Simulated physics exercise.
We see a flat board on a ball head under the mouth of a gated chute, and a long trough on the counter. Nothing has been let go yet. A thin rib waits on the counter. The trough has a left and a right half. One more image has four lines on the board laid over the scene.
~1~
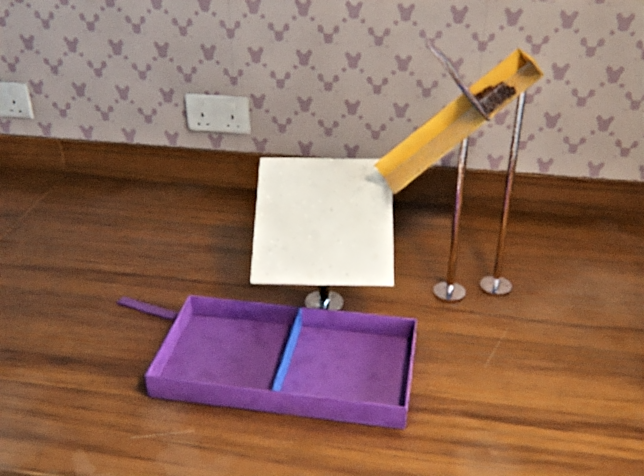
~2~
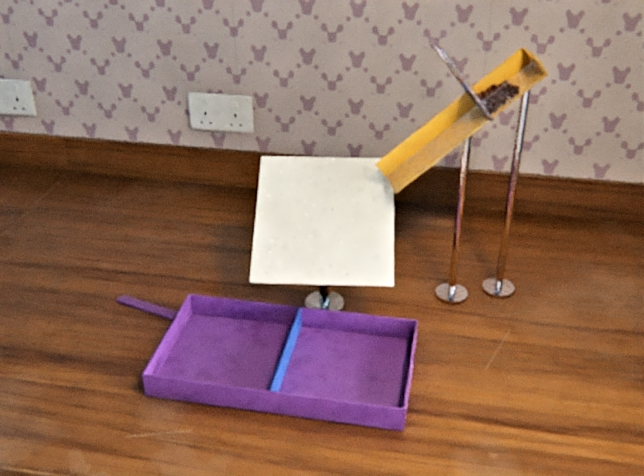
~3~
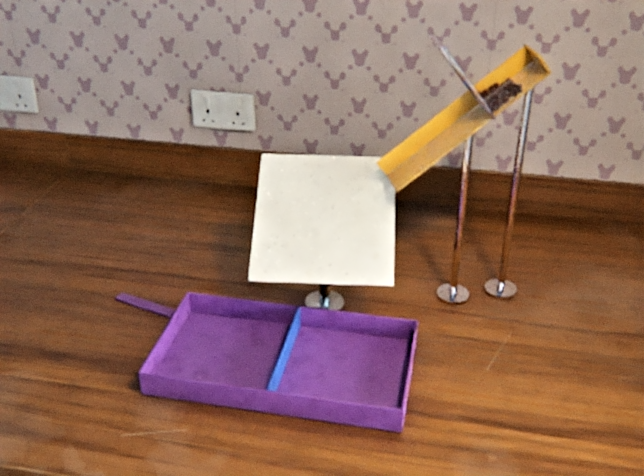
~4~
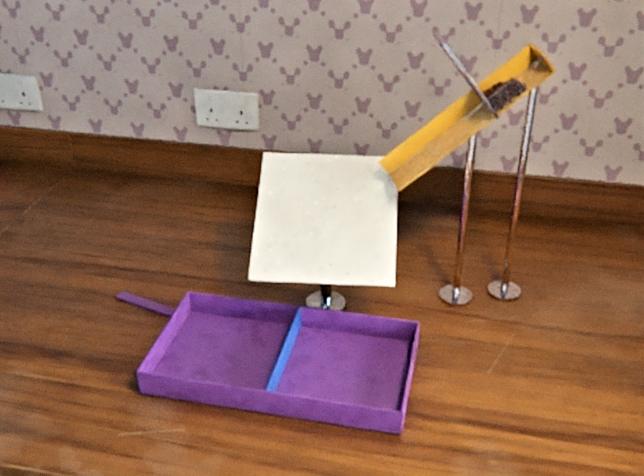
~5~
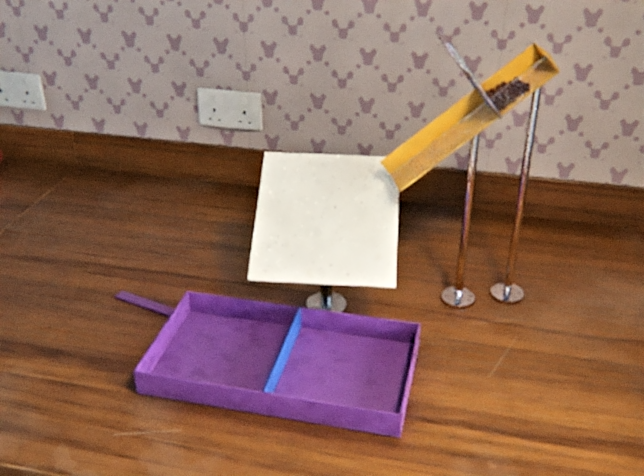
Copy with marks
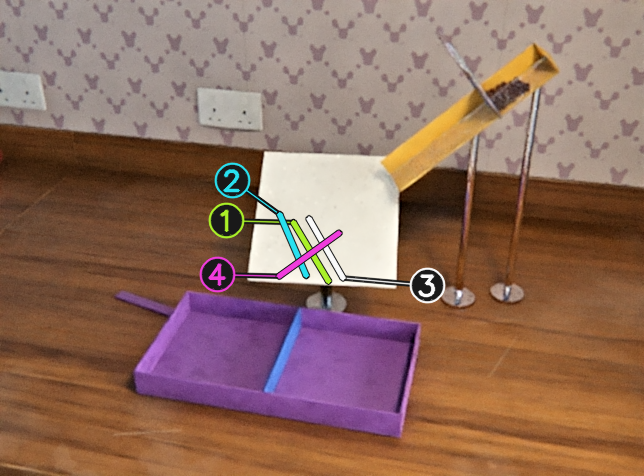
At first, a yellow chute holds a dark clump of small pieces behind a closed gate, above a tilted white board and a divided purple tray on a wooden surface. The view then drifts very slightly, while the gate stays shut and the pieces, board and tray keep their places.
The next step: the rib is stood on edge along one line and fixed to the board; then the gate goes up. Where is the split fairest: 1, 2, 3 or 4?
Choose 4.
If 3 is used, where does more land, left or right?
The right half.
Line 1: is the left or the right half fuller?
More lands on the right.
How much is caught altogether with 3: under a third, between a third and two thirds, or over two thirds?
Line 3 gives over two thirds.
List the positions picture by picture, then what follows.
The first picture shows load behind the gate at (490, 97), allspice berries; lip of the chute at (390, 186), sloping fairly steeply.
The second picture shows middle of the board at (325, 218), tilted fairly steeply; middle of its low edge at (321, 283); of its high edge at (327, 157).
The third picture shows front corners of the trough at (139, 372) and (403, 410); front end of its middle wall at (267, 391); gate still shut at (472, 90).
The fourth picture shows middle of the load at (500, 94); lip at (394, 184).
The fifth picture shows middle of the load at (503, 94); lip at (396, 184).
On the marked copy, line 1 from (293, 222) to (328, 281); line 2 from (279, 214) to (306, 275); line 3 from (309, 218) to (343, 277); line 4 from (339, 233) to (279, 276).
Choosing 1, of what is caught, a stray few in the left half, nearly all in the right.
Choosing 2, of what is caught, a small part in the left half, nearly all in the right.
Choosing 3, of what is caught, none in the left half, all in the right.
Choosing 4, of what is caught, about two thirds in the left half, about a third in the right.
